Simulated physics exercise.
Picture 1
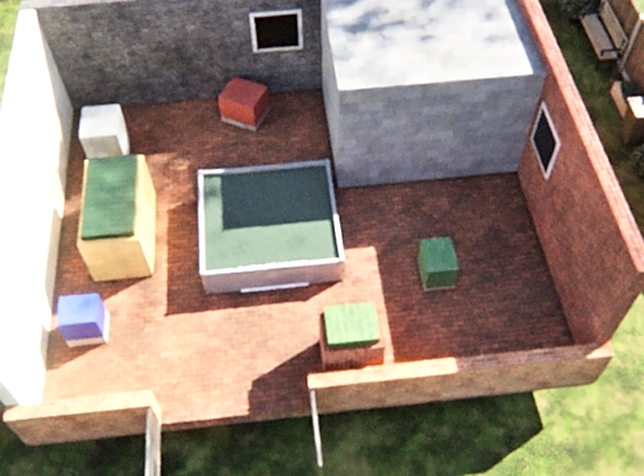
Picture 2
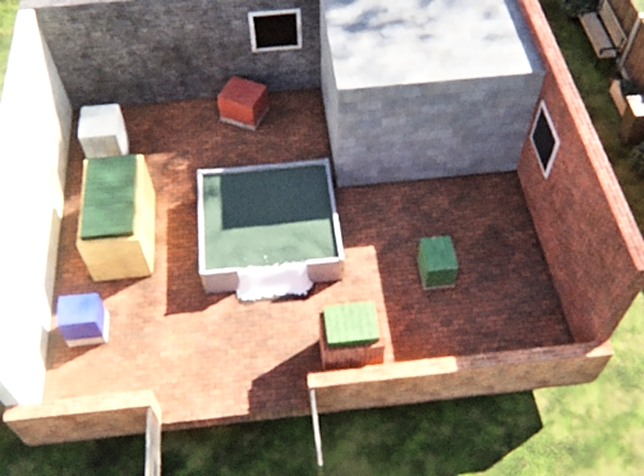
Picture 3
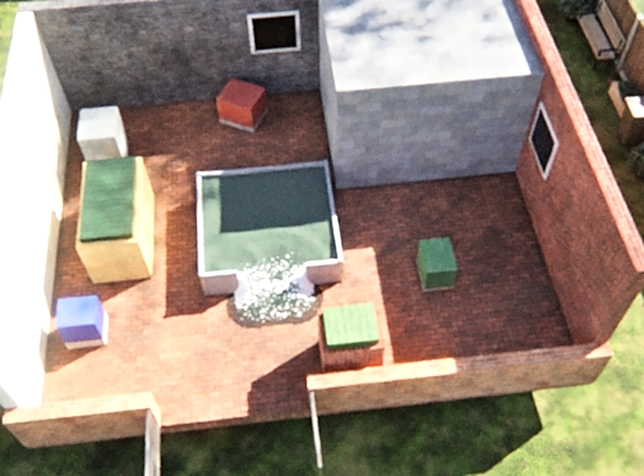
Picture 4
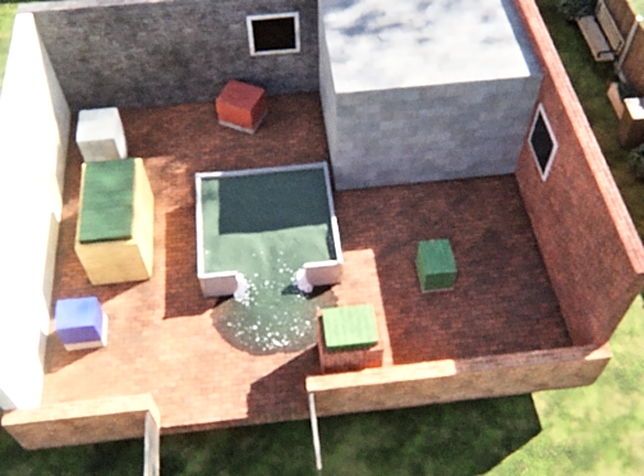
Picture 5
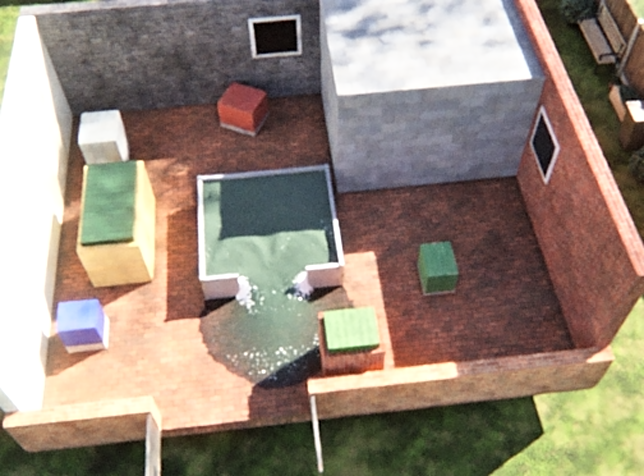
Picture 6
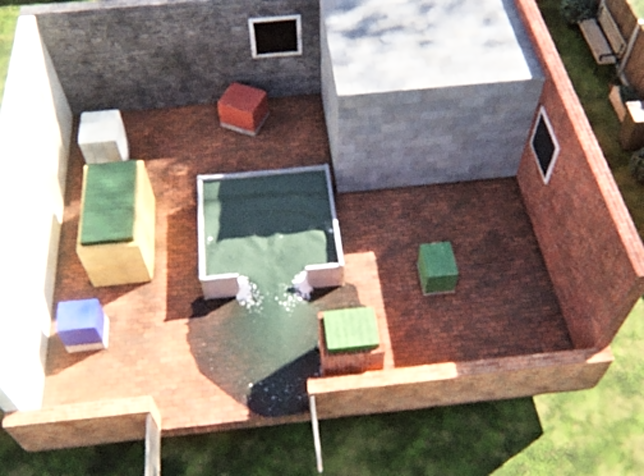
At the start, dark green water sits still in a walled tank in a brick yard with coloured crates around it. Then the tank's front bursts open in white spray, and water pours through the gap, fanning across the bricks toward the viewer until the dark pool reaches the opening in the low front wall.
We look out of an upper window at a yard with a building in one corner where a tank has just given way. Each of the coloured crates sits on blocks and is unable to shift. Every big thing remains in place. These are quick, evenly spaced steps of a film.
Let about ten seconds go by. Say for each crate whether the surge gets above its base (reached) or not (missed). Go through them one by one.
Outcome: The green crate is touched by water. The red crate remains untouched by water. The blue crate remains untouched by water.
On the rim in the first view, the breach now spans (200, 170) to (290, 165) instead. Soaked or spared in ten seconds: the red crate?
I'd bet red is doused.
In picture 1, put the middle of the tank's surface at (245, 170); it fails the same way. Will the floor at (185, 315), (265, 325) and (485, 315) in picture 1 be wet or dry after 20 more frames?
Submerged, submerged, submerged.
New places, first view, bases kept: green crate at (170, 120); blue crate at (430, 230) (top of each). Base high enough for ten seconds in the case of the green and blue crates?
Looks like the green crate never gets reached and the blue crate never gets reached.
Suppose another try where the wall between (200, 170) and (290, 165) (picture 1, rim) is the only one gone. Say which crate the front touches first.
Answer: The red crate.
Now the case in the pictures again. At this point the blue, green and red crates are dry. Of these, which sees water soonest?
That would be the crate marked green.
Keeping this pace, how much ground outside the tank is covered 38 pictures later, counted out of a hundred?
Roughly 45 %.
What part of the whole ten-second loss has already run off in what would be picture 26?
Close to 50 %.
A moment on, water covers 15 % of the floor; the green crate not reached, the red crate not reached, the blue crate not reached.
Next, water covers 25 % of the floor; the green crate water round its plinth, the red crate not reached, the blue crate not reached.
Then, water covers 35 % of the floor; the green crate water round its plinth, the red crate not reached, the blue crate not reached.
Later, water covers 45 % of the floor; the green crate water round its plinth, the red crate not reached, the blue crate water round its plinth.
In the end, water covers 60 % of the floor; the green crate was topped, the red crate stayed above the water, the blue crate stayed above the water.
